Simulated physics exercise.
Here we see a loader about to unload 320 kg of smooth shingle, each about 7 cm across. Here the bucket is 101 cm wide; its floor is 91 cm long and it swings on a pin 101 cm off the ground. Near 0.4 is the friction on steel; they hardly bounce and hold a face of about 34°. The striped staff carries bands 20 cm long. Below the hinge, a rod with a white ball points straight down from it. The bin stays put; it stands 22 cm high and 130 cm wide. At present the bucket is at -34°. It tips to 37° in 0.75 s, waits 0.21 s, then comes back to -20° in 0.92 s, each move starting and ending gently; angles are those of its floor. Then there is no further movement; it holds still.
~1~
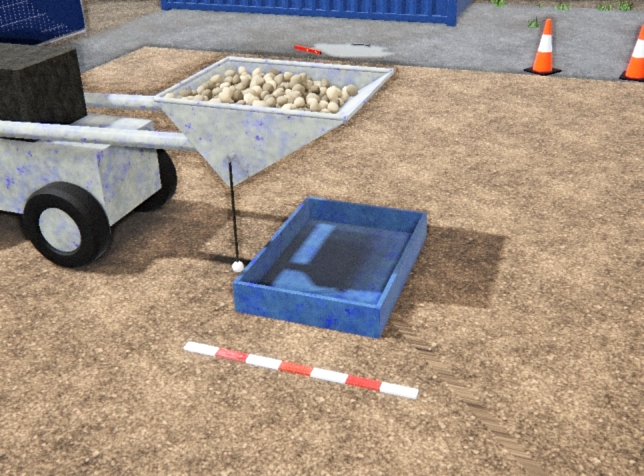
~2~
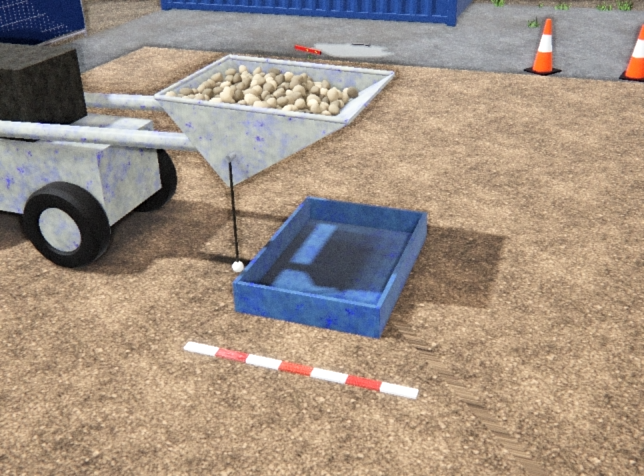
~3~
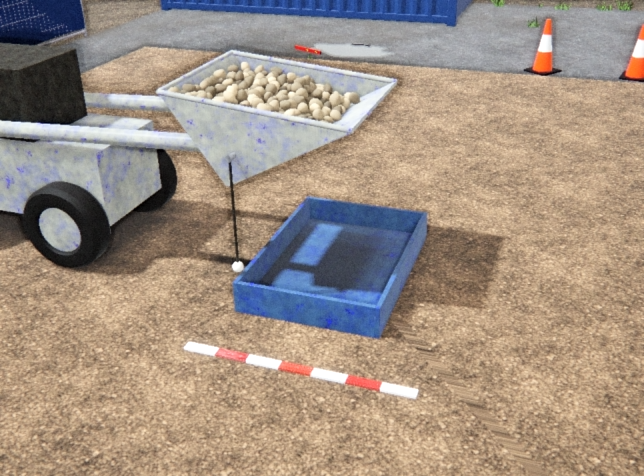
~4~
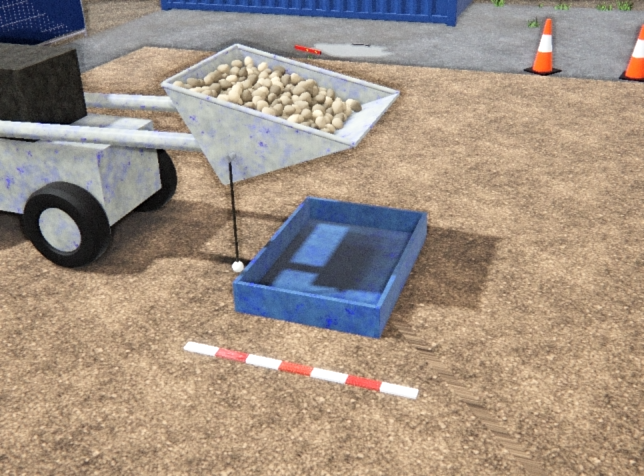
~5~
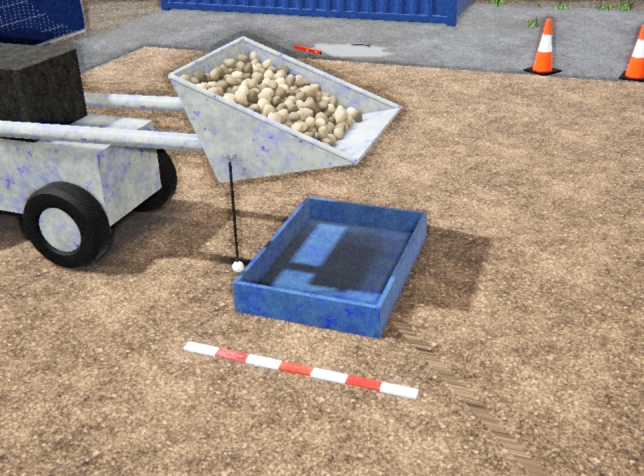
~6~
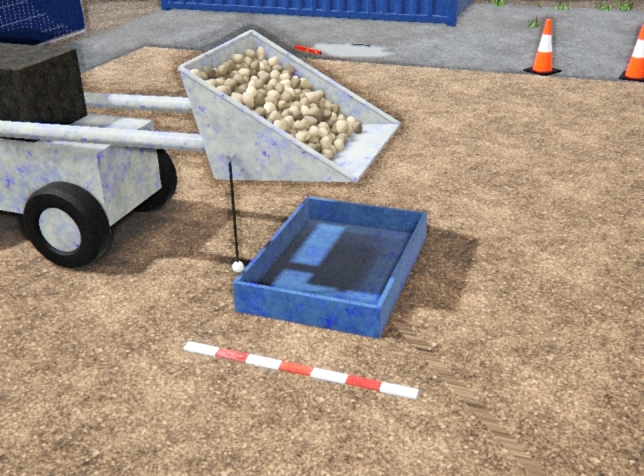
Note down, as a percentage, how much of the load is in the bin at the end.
Approximately 45 out of 100.
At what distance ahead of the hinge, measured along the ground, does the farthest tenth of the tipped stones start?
About 200 cm.
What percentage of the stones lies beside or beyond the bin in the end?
Share of load: Approx. 55 %.
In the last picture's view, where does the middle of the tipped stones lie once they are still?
Roughly at pixel (432, 279).
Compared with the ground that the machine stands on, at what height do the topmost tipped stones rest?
About 28 cm higher than the ground.
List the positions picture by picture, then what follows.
The first frame shows lip at (348, 118), floor tilted -34°, highest stones at (271, 82).
The second frame shows lip at (349, 122), floor tilted -33°, highest stones at (271, 82).
The third frame shows lip at (352, 131), floor tilted -28°, highest stones at (249, 80).
The fourth frame shows lip at (355, 145), floor tilted -22°, highest stones at (238, 73).
In the fifth frame, the bucket is at -15°, its lip at (357, 162); the top of the load is at (238, 67).
In the sixth frame, the bucket is at -6°, its lip at (357, 181); the top of the load is at (246, 63).
A little later the floor is at 26°; 100 % in the bucket; the foremost stones are at (341, 186).
Then the floor is at 37°; 78 % in the bucket, 22 % in the bin; the foremost stones are at (386, 261).
Later still the floor is at -20°; 0 % in the bucket, 45 % in the bin, 55 % beside or beyond the bin; the foremost stones are past the picture's edge.
In the end the floor is at -20°; 0 % in the bucket, 45 % in the bin, 55 % beside or beyond the bin; the foremost stones are past the picture's edge.
